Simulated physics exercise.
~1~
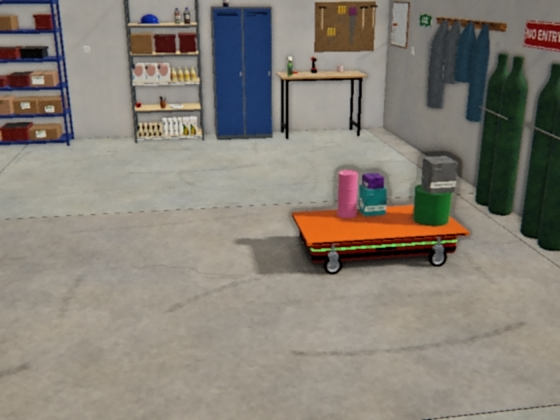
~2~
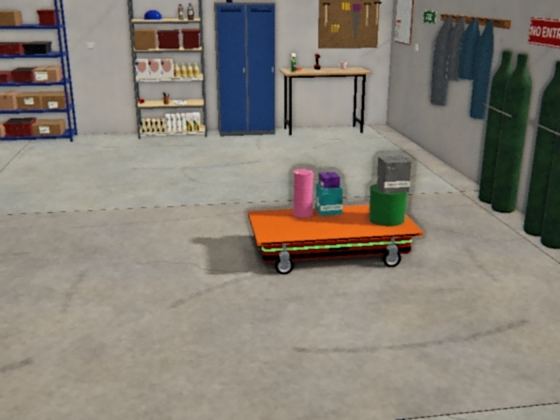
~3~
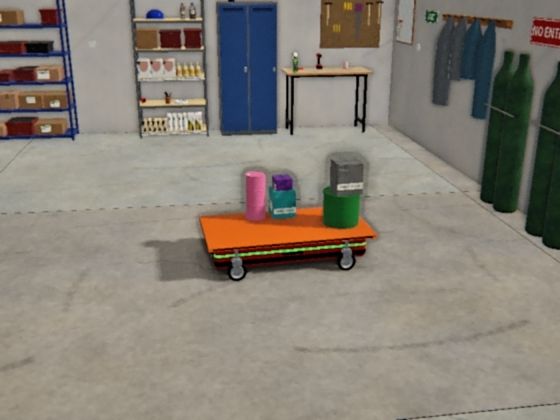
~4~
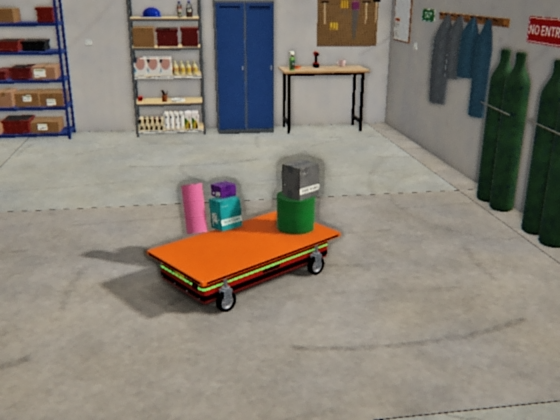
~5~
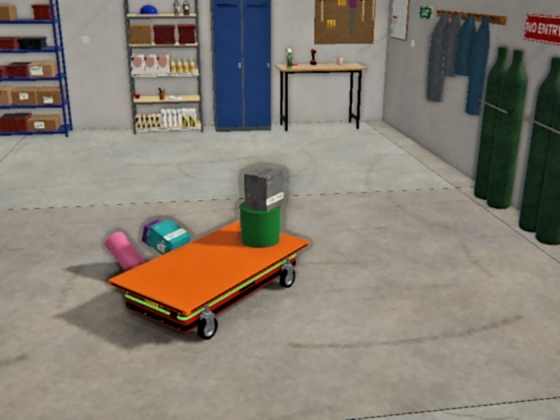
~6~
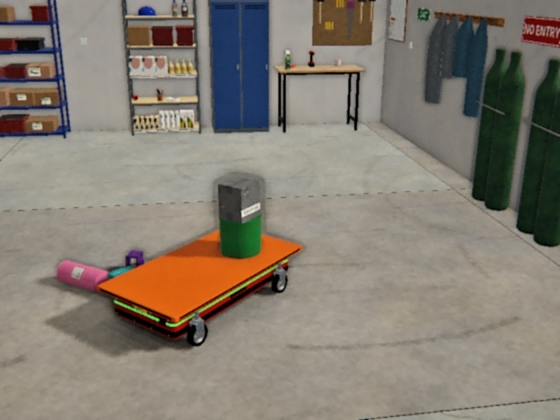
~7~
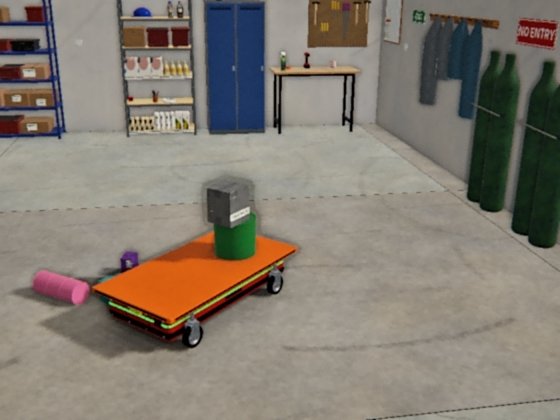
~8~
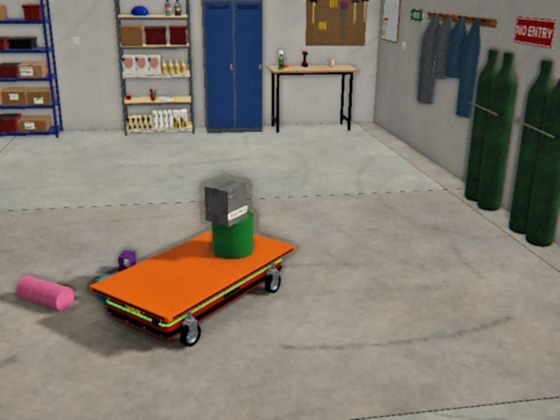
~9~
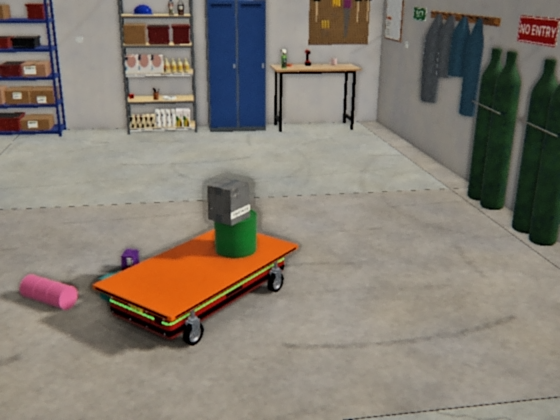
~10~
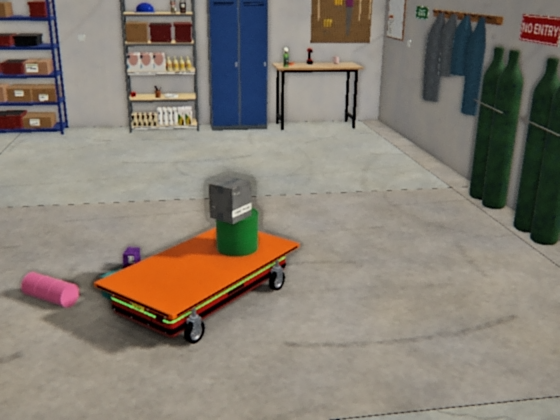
We see an orange cart roll left across a workshop floor and swing toward the viewer, as a pink canister, a turquoise parcel and a purple parcel tumble off its far side. It stops with the grey box still atop the green pail on deck.
